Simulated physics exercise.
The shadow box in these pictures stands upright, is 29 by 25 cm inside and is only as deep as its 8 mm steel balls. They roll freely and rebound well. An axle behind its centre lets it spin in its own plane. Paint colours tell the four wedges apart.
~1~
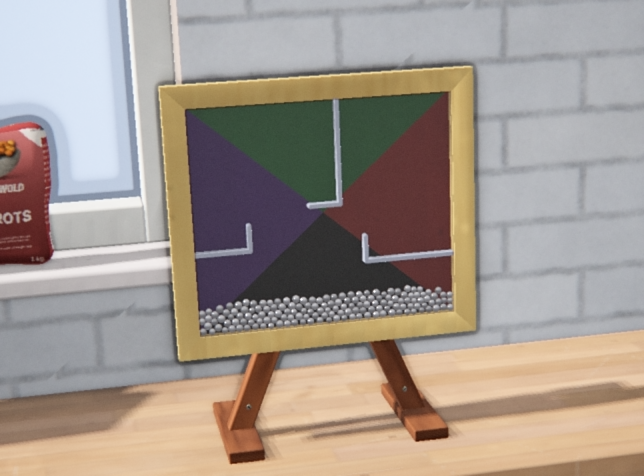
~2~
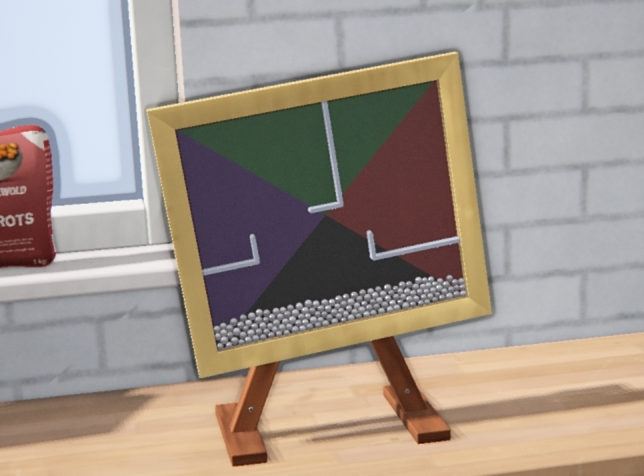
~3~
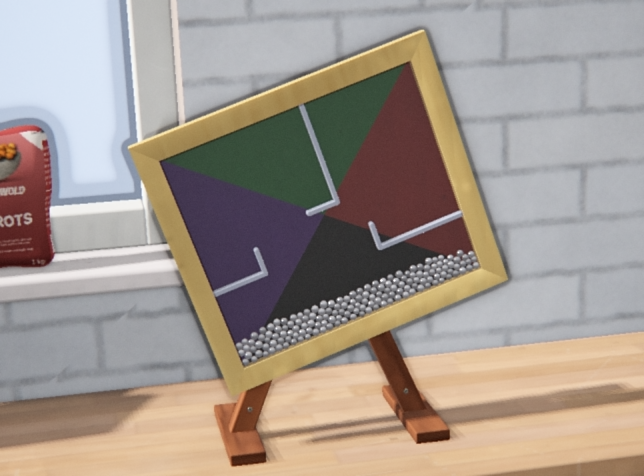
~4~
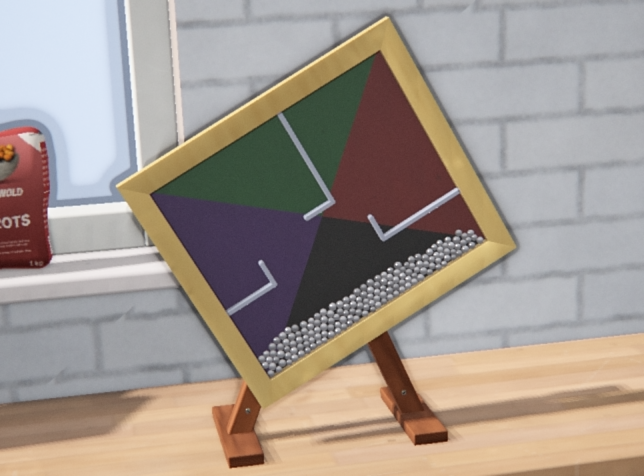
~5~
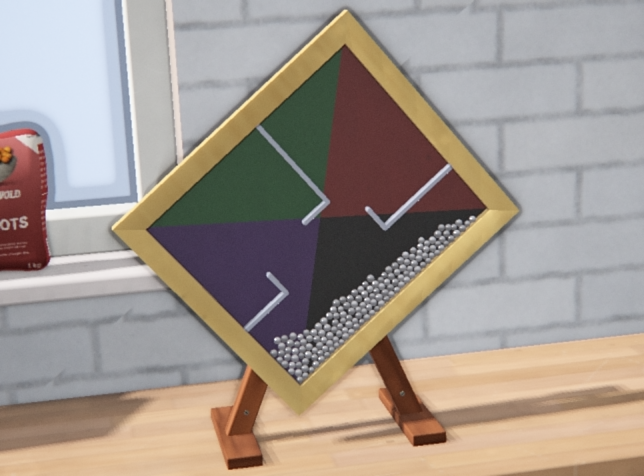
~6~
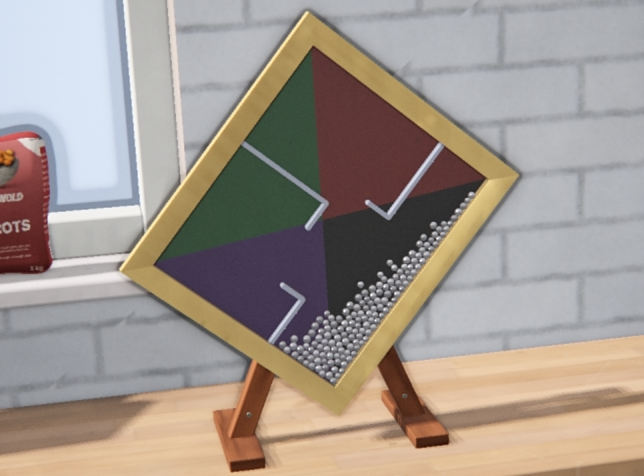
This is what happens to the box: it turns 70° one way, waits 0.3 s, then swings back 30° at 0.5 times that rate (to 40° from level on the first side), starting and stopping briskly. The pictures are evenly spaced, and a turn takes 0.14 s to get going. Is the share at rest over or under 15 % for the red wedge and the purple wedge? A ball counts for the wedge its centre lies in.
Red: Under; purple: Over 15 %.
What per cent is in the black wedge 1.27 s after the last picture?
Some 55 per cent.
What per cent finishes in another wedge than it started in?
Roughly 40 per cent.
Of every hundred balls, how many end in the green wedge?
Some 0 per cent.
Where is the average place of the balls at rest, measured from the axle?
Some 1 cm left and 13 cm below.
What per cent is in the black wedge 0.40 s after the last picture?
About 60 per cent.
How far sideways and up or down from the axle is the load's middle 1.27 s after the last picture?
About 2 cm right and 12 cm below.
Then, 0.40 s after the last picture, it stands 70° anticlockwise; the balls' middle is 6 cm right of and 11 cm below the centre; purple 40 %, black 60 %.
Then, 1.27 s after the last picture, it stands 55° anticlockwise; the balls' middle is 2 cm right of and 12 cm below the centre; purple 45 %, black 55 %.
Then, 1.84 s after the last picture, it stands 40° anticlockwise; the balls' middle is 1 cm left of and 13 cm below the centre; purple 45 %, black 55 %.
All still 2.3 s after it, it stands 40° anticlockwise; red 0 %, purple 45 %, green 0 %, black 55 %.
